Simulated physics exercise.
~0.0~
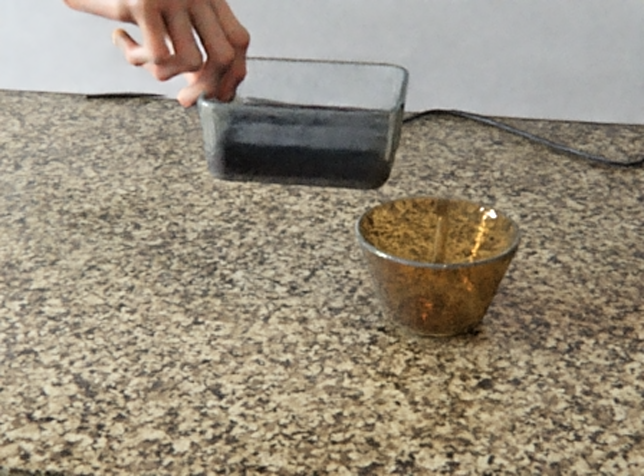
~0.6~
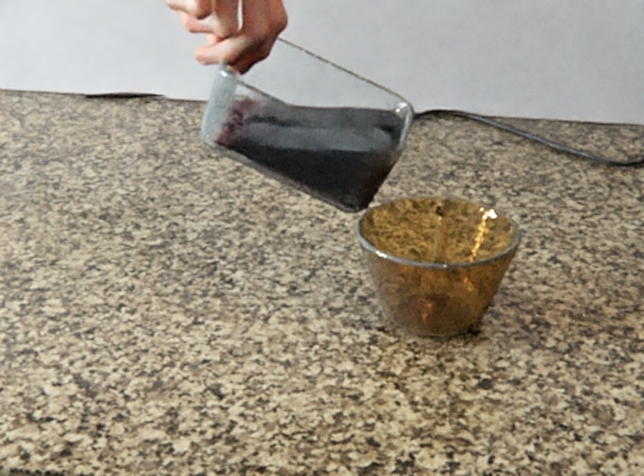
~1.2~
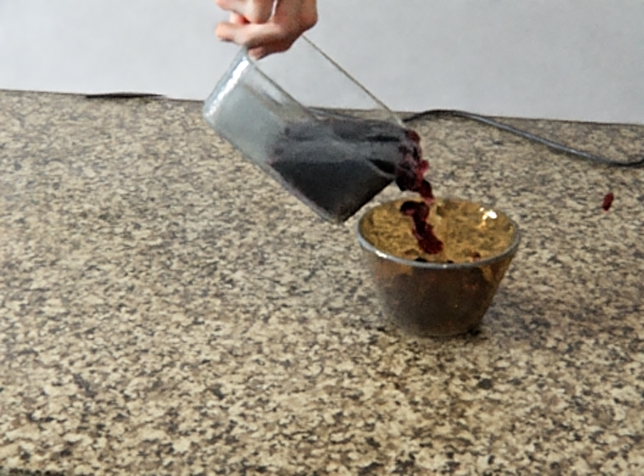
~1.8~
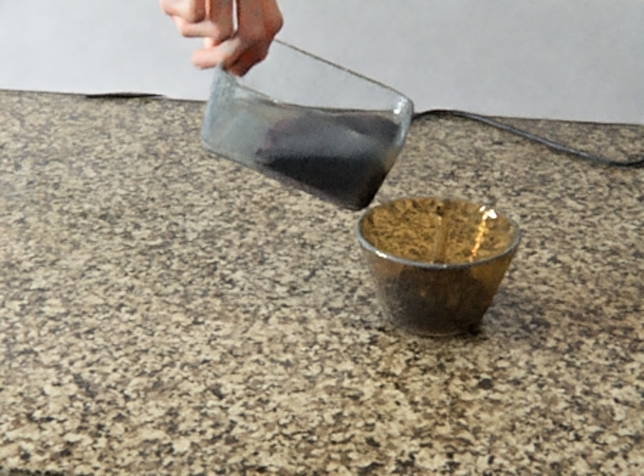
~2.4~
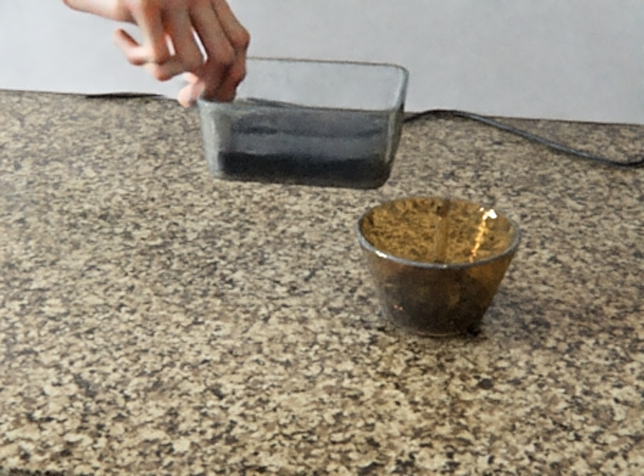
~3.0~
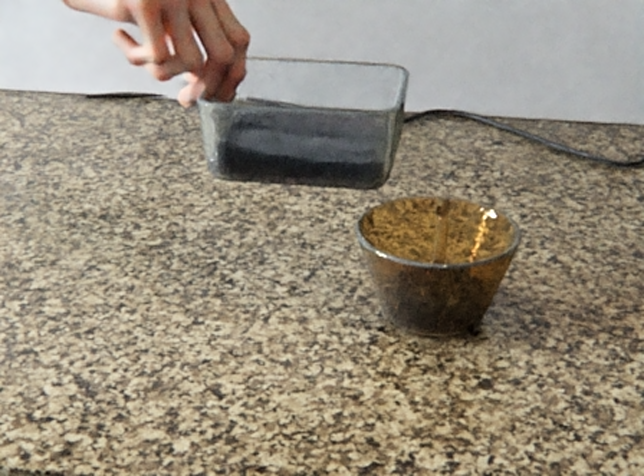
A clear oblong tub of dark wine, held by a hand, tips rightwards over an amber-tinted wide cup and pours a dark red stream into it, then tilts back level, leaving wine in both the tub and the cup.
